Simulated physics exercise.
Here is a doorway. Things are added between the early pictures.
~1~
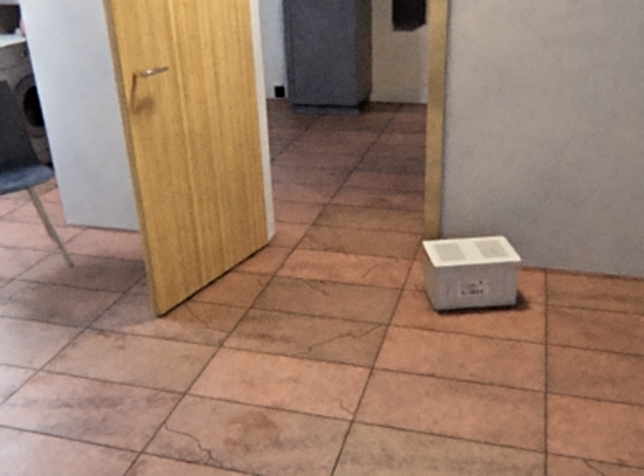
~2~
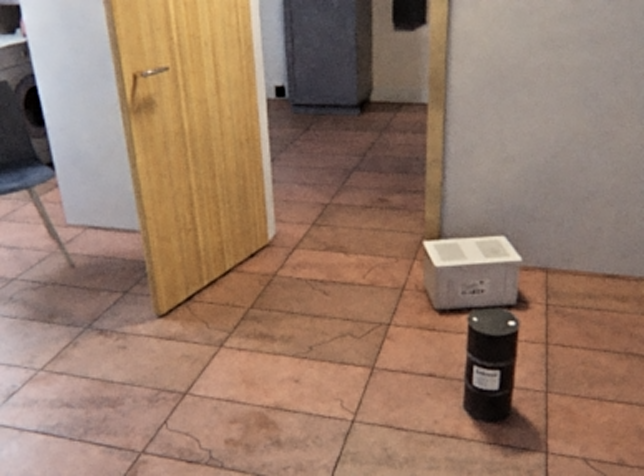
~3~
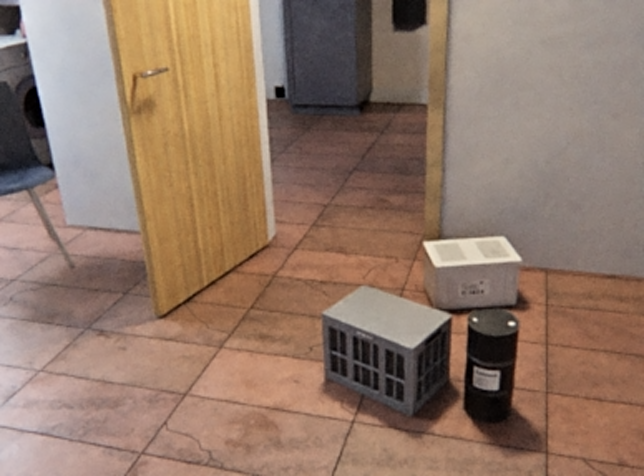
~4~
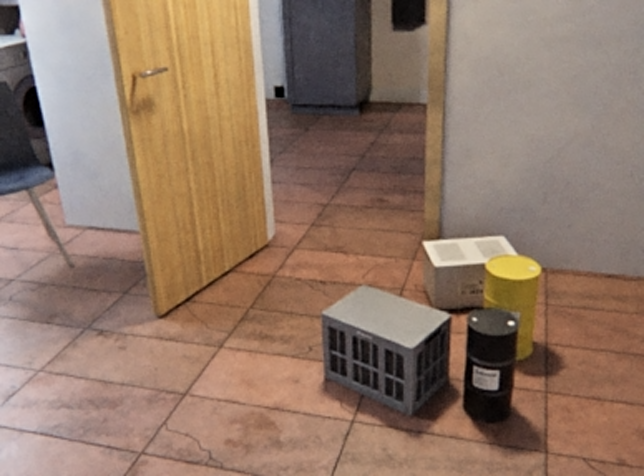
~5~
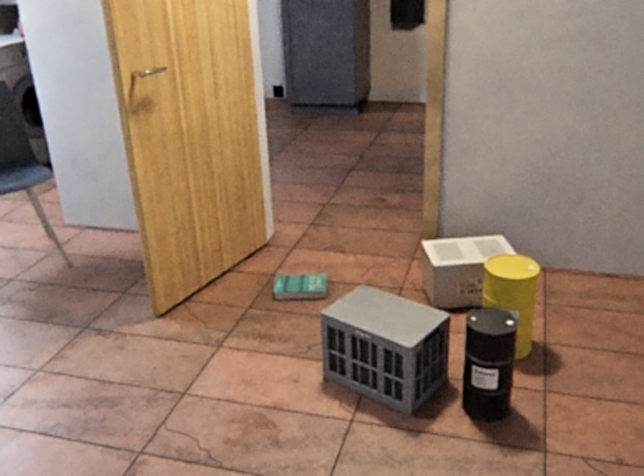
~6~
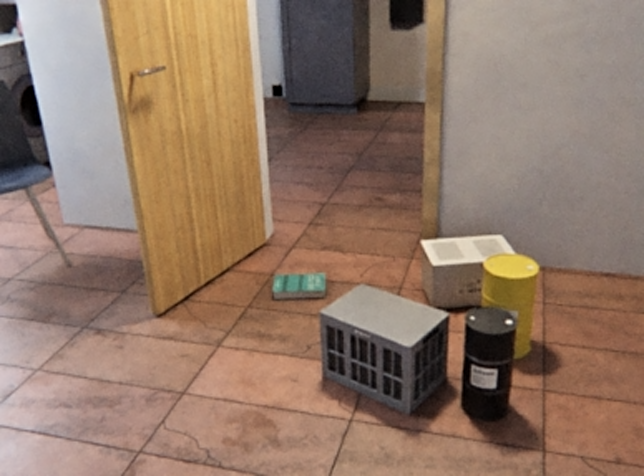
To begin with, a wooden door stands wide open on a tiled floor, with a white tote near the wall at right. A black canister appears in front of it, then a grey crate, a yellow canister and a turquoise book, while the door stays still.
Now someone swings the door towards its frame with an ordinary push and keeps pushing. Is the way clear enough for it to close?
As it turns out, it reaches the frame.
Then, 0.90 s later than the last frame, door at 70°.
Then, 1.40 s later than the last frame, door at 47°; turquoise book moved about its own width near (336, 276).
Then, 1.90 s later than the last frame, door at 25°; turquoise book moved well along near (368, 261).
Then, 2.30 s later than the last frame, door at 8°; turquoise book moved well along near (382, 246).
When it is over, door at 0°; moved from the start, turquoise book; the other 4 as before. End places, in pixels of the last picture, turquoise book near (385, 237).
